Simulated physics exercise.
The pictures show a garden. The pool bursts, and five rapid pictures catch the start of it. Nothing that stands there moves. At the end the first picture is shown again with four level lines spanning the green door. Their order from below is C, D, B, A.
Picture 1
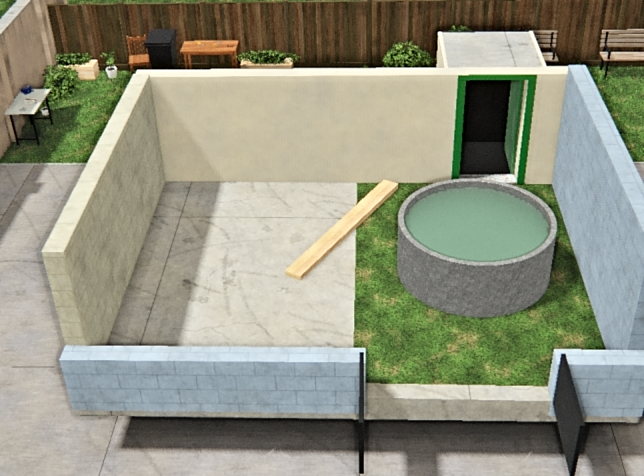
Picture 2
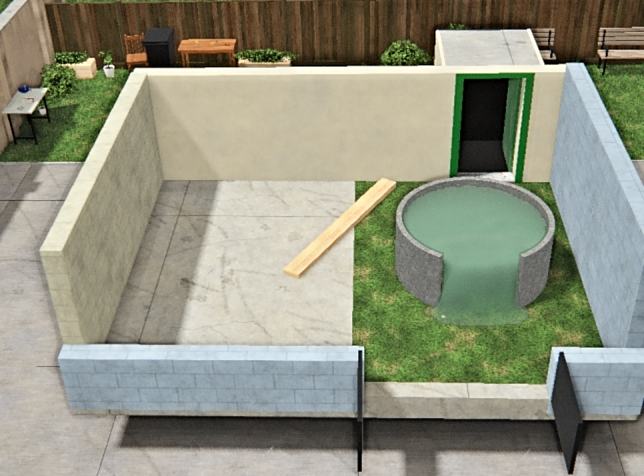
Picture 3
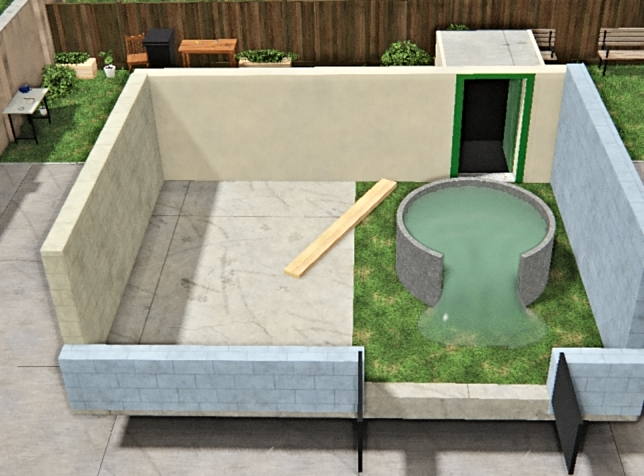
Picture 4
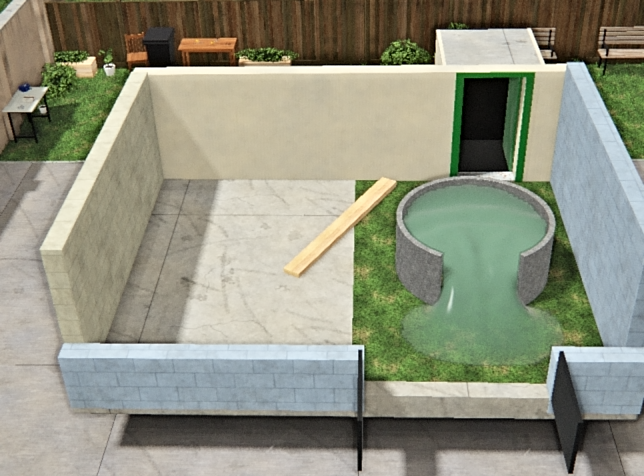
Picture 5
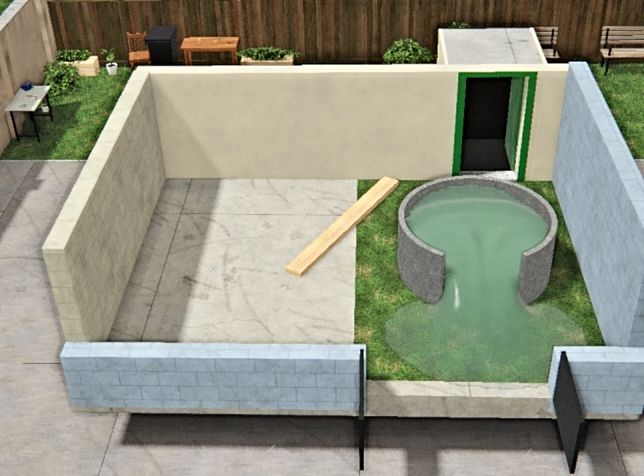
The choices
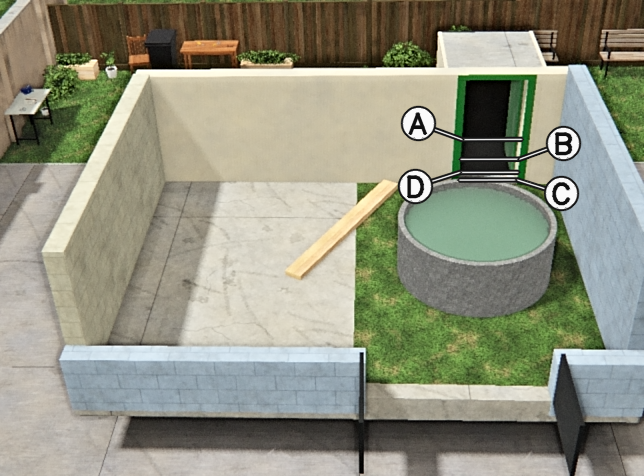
In a walled garden with a green doorway and an open gate, a round stone pool stands full of still water; a gap then appears in its front wall, and green water pours through, spreading across the grass.
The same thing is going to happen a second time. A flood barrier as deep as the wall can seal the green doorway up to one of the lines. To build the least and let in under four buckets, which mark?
I would pick height C.
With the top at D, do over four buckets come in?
No, not at all.
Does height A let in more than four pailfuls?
No, that is safe.
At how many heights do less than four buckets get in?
All four.
On the marked copy, A at (491, 139); B at (490, 159); C at (488, 180); D at (488, 172); from the bottom up C, D, B, A.
Choosing A, nothing gets over.
Choosing B, nothing gets over.
Choosing C, nothing gets over.
Choosing D, nothing gets over.
